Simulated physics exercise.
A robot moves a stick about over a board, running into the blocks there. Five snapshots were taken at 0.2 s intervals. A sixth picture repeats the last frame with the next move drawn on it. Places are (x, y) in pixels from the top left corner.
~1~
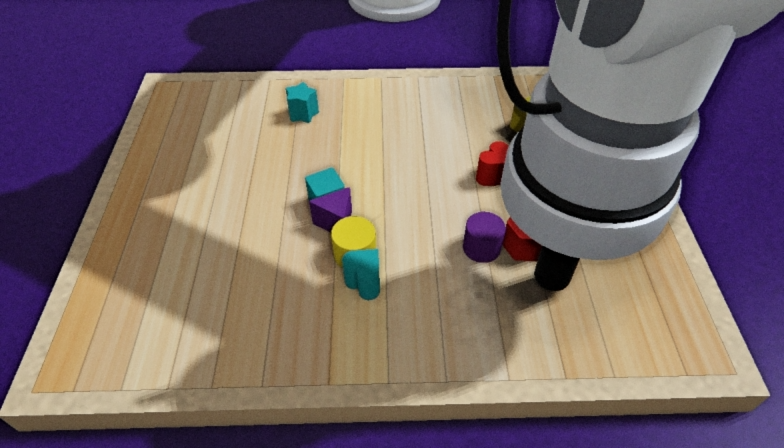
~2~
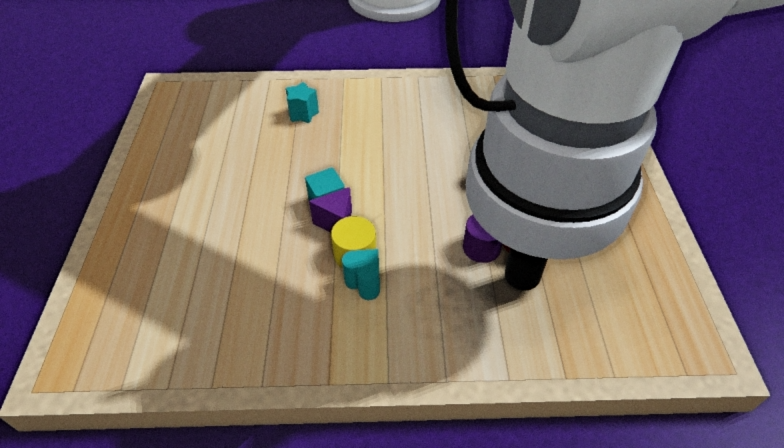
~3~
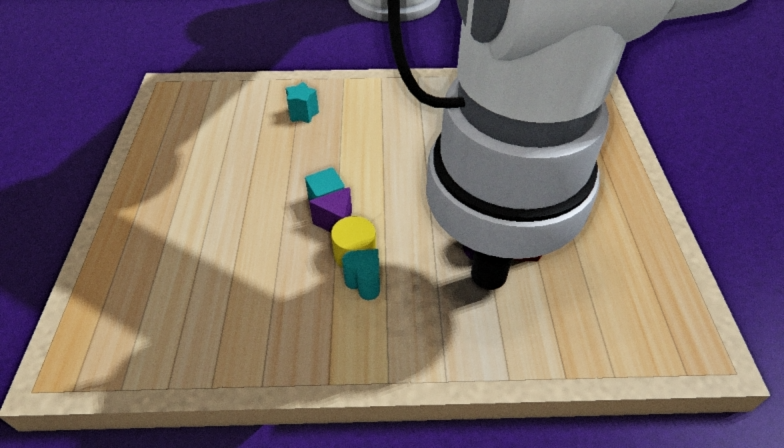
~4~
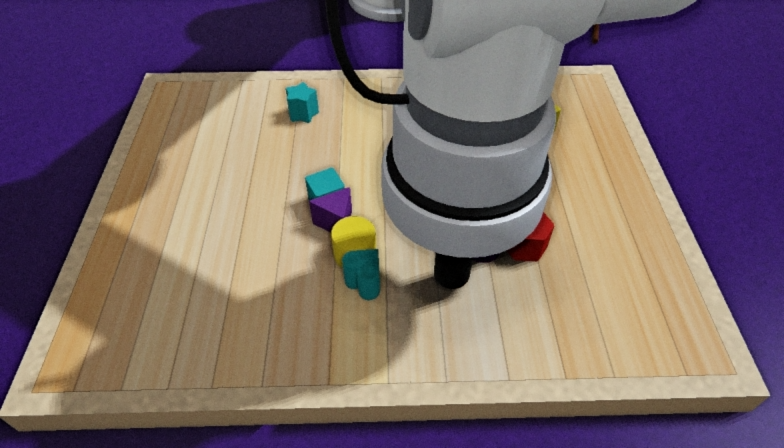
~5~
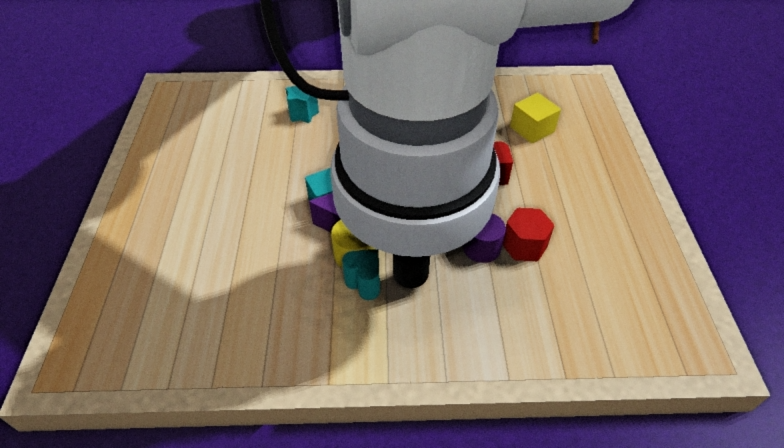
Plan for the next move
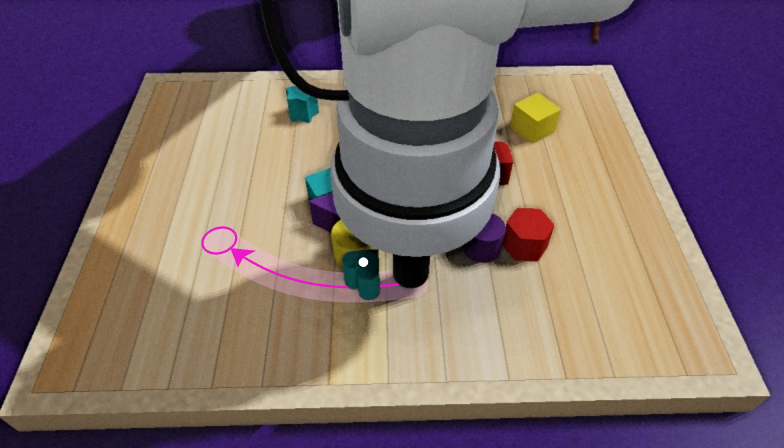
Over a wooden board, a robot arm moves a black stick left past still blocks.
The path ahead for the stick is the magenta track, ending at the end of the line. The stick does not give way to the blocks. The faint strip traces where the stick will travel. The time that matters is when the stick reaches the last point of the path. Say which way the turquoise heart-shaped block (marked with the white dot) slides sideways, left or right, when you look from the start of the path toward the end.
The shift is leftward.
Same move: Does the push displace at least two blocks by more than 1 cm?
I'd say no.
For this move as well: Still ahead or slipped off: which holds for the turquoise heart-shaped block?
My prediction: No longer in front.
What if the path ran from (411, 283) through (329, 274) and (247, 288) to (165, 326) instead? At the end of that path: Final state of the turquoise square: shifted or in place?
The turquoise square is moved.
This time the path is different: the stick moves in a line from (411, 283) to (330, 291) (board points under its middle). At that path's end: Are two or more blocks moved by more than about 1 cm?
No, it doesn't check out.
The line goes from (411, 283) via (338, 287) and (271, 271), ending at (219, 240); the dot is on the turquoise heart-shaped block.
The first path, step by step. One third of the way, stick at (336, 279); turquoise heart-shaped block at (300, 261), turned 15° clockwise.
Two thirds of the way, stick at (267, 263); turquoise heart-shaped block at (228, 251), turned 15° anticlockwise.
At the end, stick at (216, 232); yellow circle unmoved; turquoise heart-shaped block at (198, 248), turned 45° anticlockwise.
